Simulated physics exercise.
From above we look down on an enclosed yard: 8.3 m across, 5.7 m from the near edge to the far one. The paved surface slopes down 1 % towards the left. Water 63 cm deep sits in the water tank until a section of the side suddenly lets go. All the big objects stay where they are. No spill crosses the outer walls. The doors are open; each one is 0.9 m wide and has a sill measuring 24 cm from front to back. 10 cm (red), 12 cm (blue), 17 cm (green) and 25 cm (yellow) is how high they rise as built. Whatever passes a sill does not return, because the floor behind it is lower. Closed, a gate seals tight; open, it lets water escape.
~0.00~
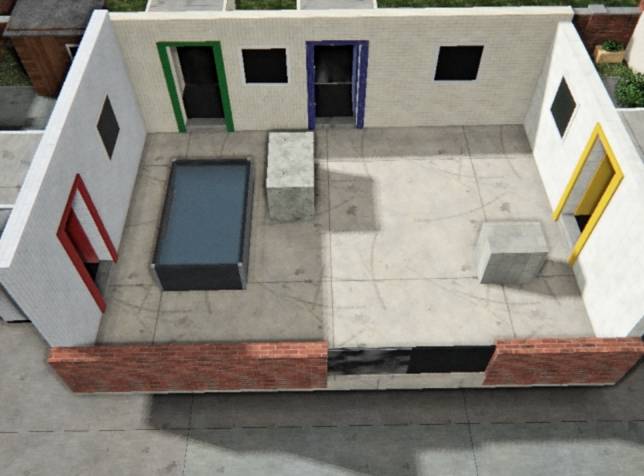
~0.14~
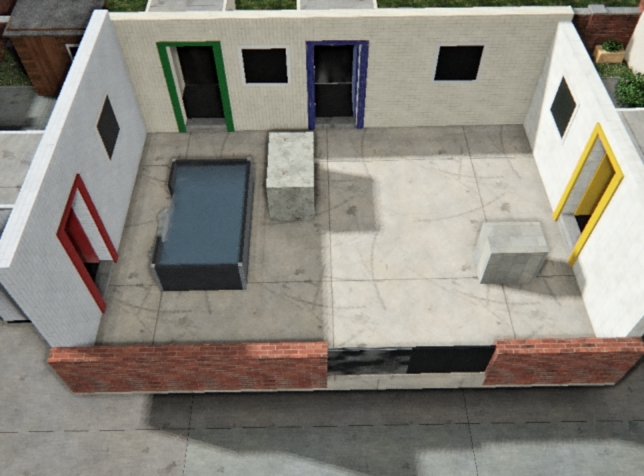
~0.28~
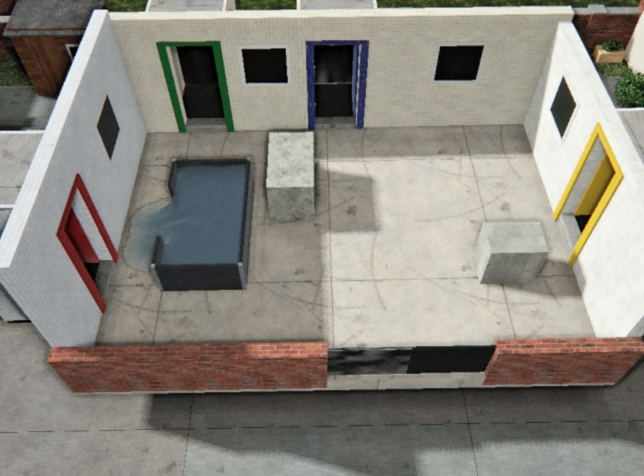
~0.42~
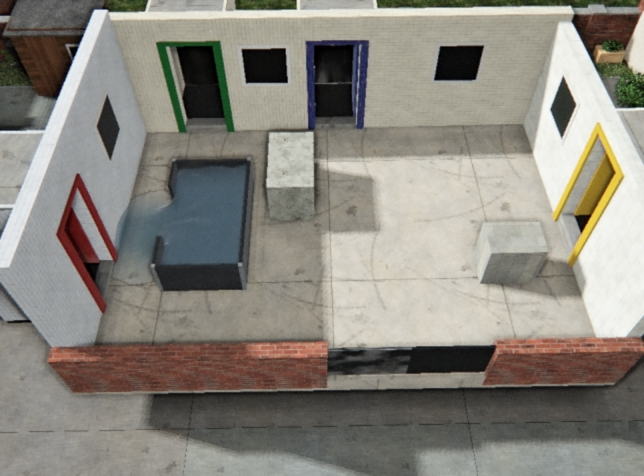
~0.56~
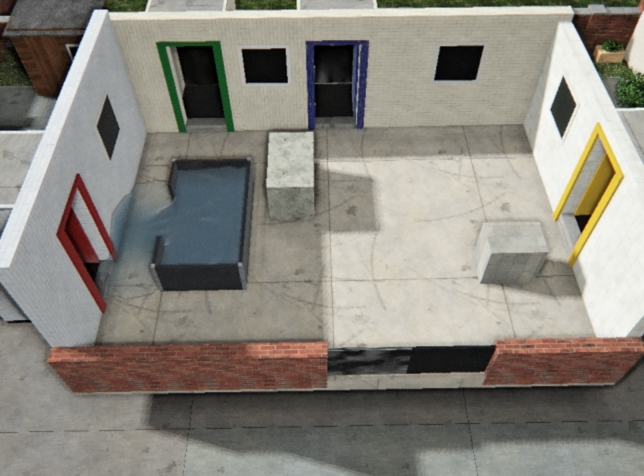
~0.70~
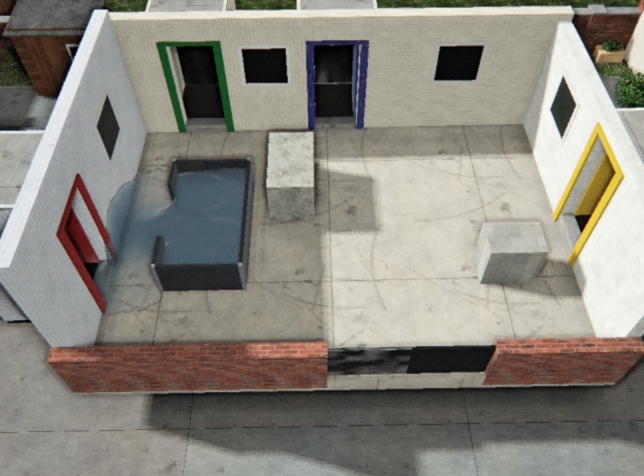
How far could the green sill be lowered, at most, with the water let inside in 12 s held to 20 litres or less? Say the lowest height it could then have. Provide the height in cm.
It could then stand at about 15 cm.
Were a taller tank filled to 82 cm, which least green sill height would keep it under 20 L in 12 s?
About 21 centimetres.
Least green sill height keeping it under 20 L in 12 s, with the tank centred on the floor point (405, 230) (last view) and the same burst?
That setup calls for roughly 6.5 cm.
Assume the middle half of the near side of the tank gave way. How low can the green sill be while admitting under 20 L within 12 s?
A height of around 7.0 cm.
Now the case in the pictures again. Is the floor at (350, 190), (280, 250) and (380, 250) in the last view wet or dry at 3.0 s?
Listed order - unwetted, unwetted, unwetted.
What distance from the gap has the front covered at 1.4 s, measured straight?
Roughly 3.0 metres.
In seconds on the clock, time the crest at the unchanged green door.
Roughly 2.0 s.
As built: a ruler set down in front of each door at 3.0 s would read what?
Centimetres: Red = 16, blue = 3, green = 19, yellow = 0.
After 1.4 s water covers 15 % of the floor, deepest (48 cm) near (133, 231); it has not reached the green door.
After 3.0 s water covers 30 % of the floor, deepest (28 cm) near (121, 239); 19 cm at the green door, 7 litres in over its 17 cm sill.
After 12.0 s water covers 100 % of the floor, deepest (8 cm) near (537, 362); 5 cm at the green door, 10 litres in over its 17 cm sill.
At the green door as built, the water arrived by 1.6 s and peaked near 21 cm at 2.0 s.
With a sill of 13.5 cm, 30 litres would have come in within the 12 s; with 18 cm, 7 litres. So under 20 litres takes about 15 cm.
